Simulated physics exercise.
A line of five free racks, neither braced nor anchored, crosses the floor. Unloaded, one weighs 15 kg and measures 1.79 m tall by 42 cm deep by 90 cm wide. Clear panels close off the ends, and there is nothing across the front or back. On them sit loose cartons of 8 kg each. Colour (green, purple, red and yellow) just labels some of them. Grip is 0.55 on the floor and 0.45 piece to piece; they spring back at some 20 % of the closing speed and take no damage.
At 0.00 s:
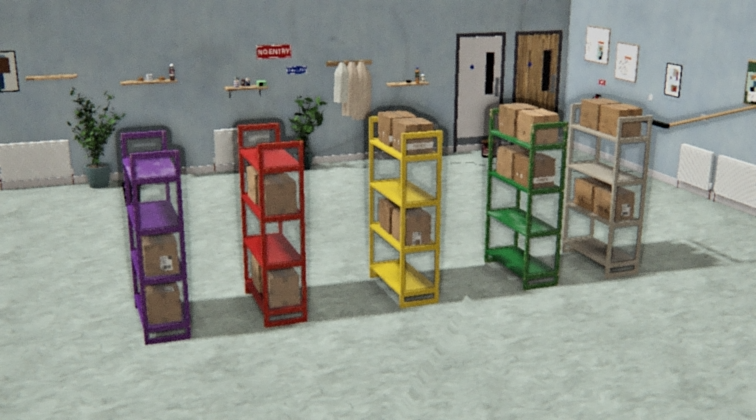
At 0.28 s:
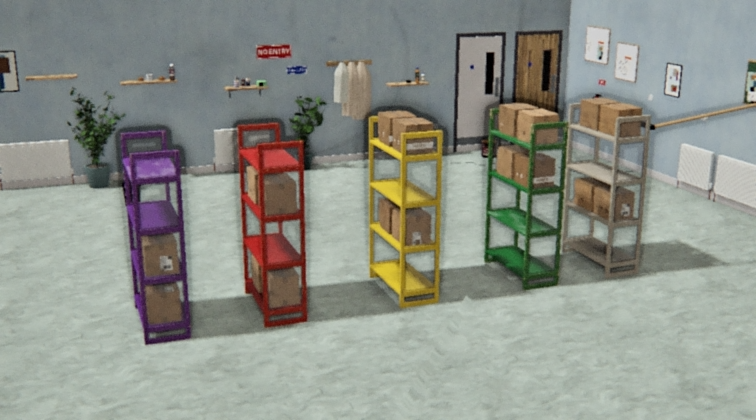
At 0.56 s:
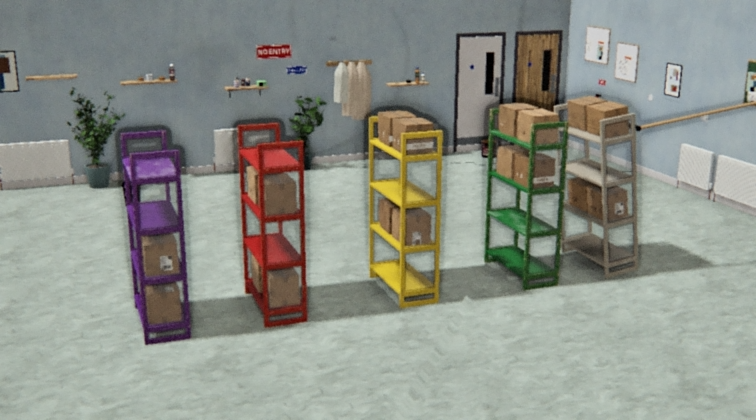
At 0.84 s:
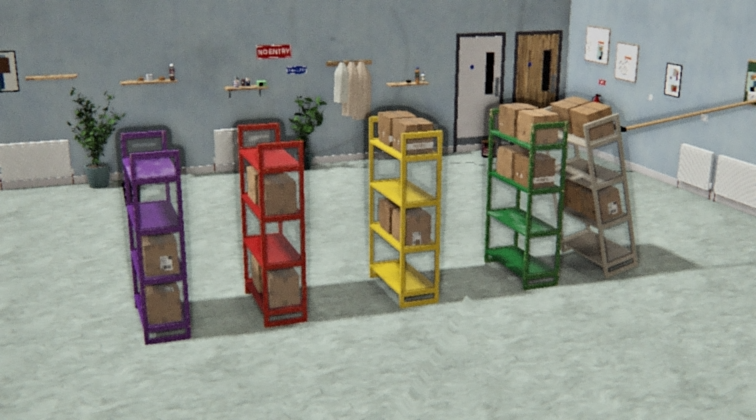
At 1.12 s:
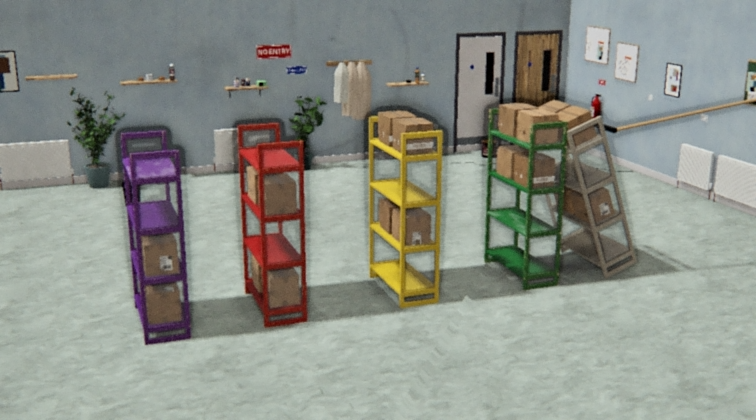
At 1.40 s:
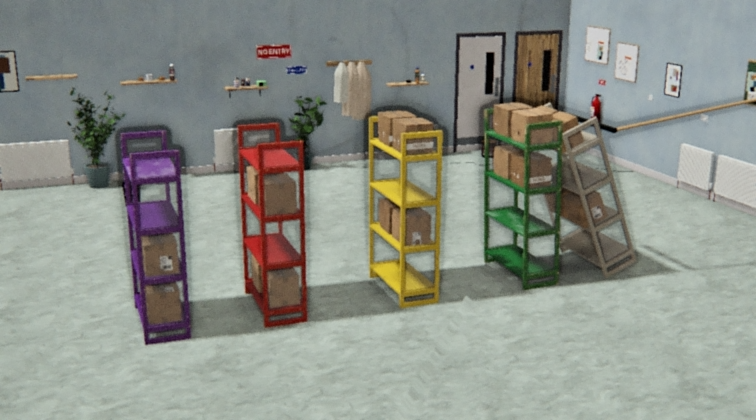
In the video, five colored shelving racks holding cardboard boxes stand in a row as a pole pushes the beige rack at the right end, tilting it leftward against the green rack, which then leans slightly left.
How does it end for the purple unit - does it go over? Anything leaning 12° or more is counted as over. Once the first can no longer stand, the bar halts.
The purple unit ends up down.
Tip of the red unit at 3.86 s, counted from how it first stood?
Measured against how it began, the tilt is near 30 degrees.
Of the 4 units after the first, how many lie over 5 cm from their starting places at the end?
The number is 4.
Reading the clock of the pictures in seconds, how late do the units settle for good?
About 5.5 s.
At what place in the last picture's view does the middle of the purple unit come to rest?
You'll find it around (31, 320) in the final frame.
After 2.80 s, 8 cartons spilt or dropped; 1 of the 4 other units over; purple unit unmoved; green unit leaning 44°.
After 3.86 s, 14 cartons spilt or dropped; 4 of the 4 other units over; purple unit leaning 13°; green unit leaning 67°.
At rest (5.6 s), 20 cartons spilt or dropped; 4 of the 4 other units over; purple unit lying flat; yellow unit leaning 72°; green unit leaning 70°. Not one is left standing. As the last picture would show them, middles, purple unit near (31, 320), yellow unit near (318, 258).
